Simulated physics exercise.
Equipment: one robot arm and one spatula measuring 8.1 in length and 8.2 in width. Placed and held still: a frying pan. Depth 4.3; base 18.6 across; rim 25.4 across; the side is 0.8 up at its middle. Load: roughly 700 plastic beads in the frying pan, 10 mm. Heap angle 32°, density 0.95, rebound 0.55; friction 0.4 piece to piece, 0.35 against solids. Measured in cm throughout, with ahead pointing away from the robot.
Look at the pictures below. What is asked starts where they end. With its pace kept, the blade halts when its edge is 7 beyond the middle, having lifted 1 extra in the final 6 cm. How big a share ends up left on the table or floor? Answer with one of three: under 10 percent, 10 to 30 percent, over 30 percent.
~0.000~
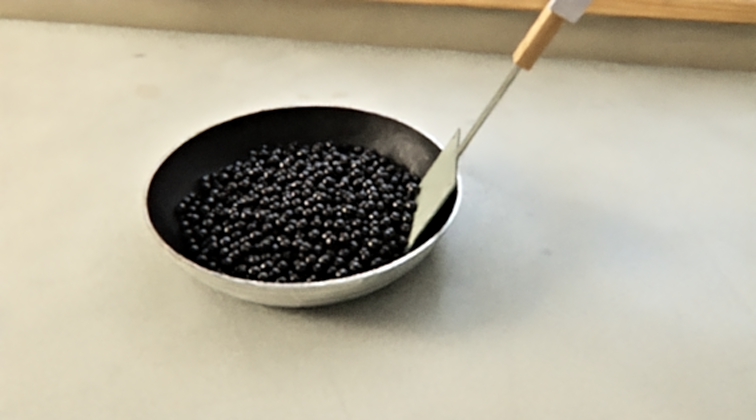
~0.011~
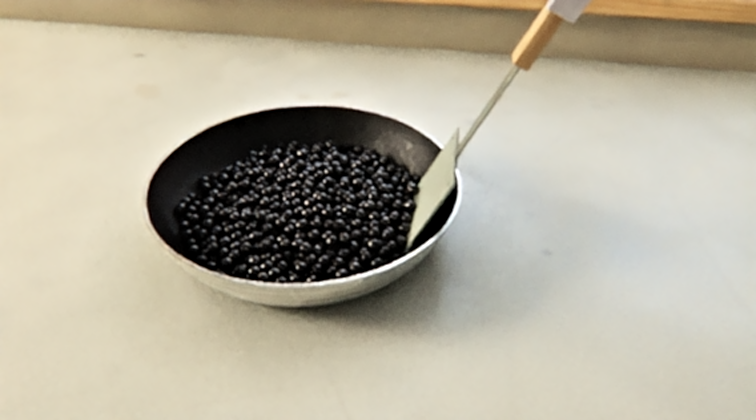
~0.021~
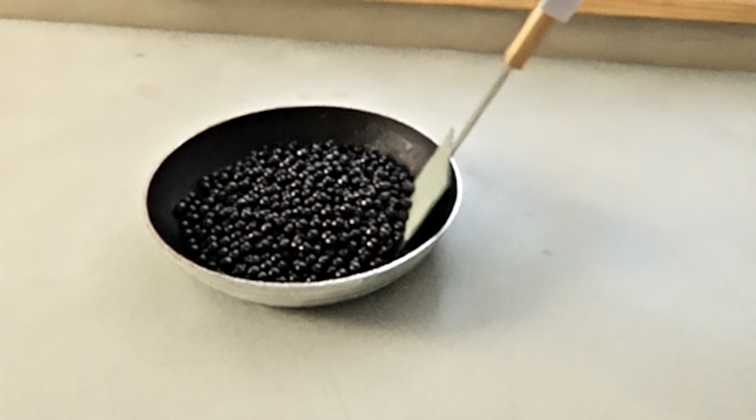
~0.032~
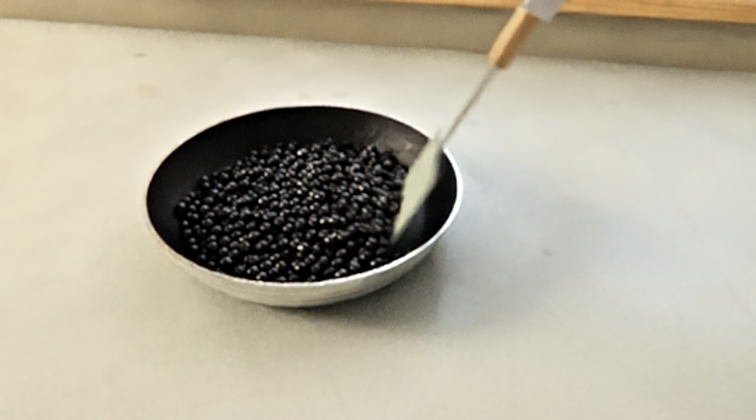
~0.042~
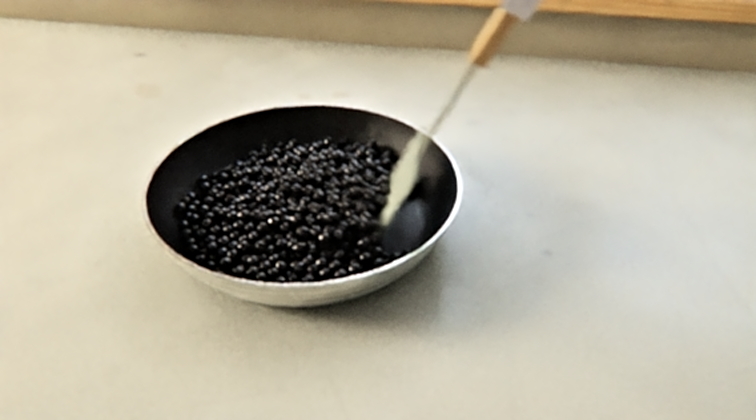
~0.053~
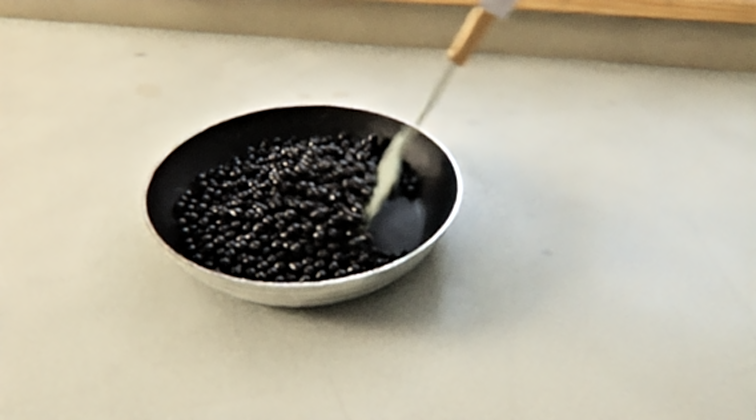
10 to 30 percent.
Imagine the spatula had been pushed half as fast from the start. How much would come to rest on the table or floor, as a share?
About 5 in a hundred.
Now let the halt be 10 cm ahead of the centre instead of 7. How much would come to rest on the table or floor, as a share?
I'd expect close to 35 per cent then.
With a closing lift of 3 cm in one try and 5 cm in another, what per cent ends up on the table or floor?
Result, in order: Approx. 15 % and 15 %.
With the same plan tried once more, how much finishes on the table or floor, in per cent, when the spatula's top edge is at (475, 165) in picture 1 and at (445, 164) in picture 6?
5 per cent.
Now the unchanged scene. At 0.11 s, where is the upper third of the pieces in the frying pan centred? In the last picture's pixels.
It is centred at about (272, 182).
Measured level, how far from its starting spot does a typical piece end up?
Some 4 centimetres.
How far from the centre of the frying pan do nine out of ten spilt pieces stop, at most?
That distance is around 55 cm.
After 0.08 s, sloping 65°, highest piece 6 above the table; 699 in the frying pan.
After 0.11 s, sloping 65°, highest piece 7 above the table; 699 in the frying pan.
After 0.32 s, sloping 65°, highest piece 15 above the table; 585 in the frying pan, 103 on the table or floor, 11 on the blade or in flight.
After 1.37 s, sloping 65°, highest piece 5 above the table; 585 in the frying pan, 114 on the table or floor.
At rest, 585 in the frying pan, 114 on the table or floor. That is 16 % on the table or floor.
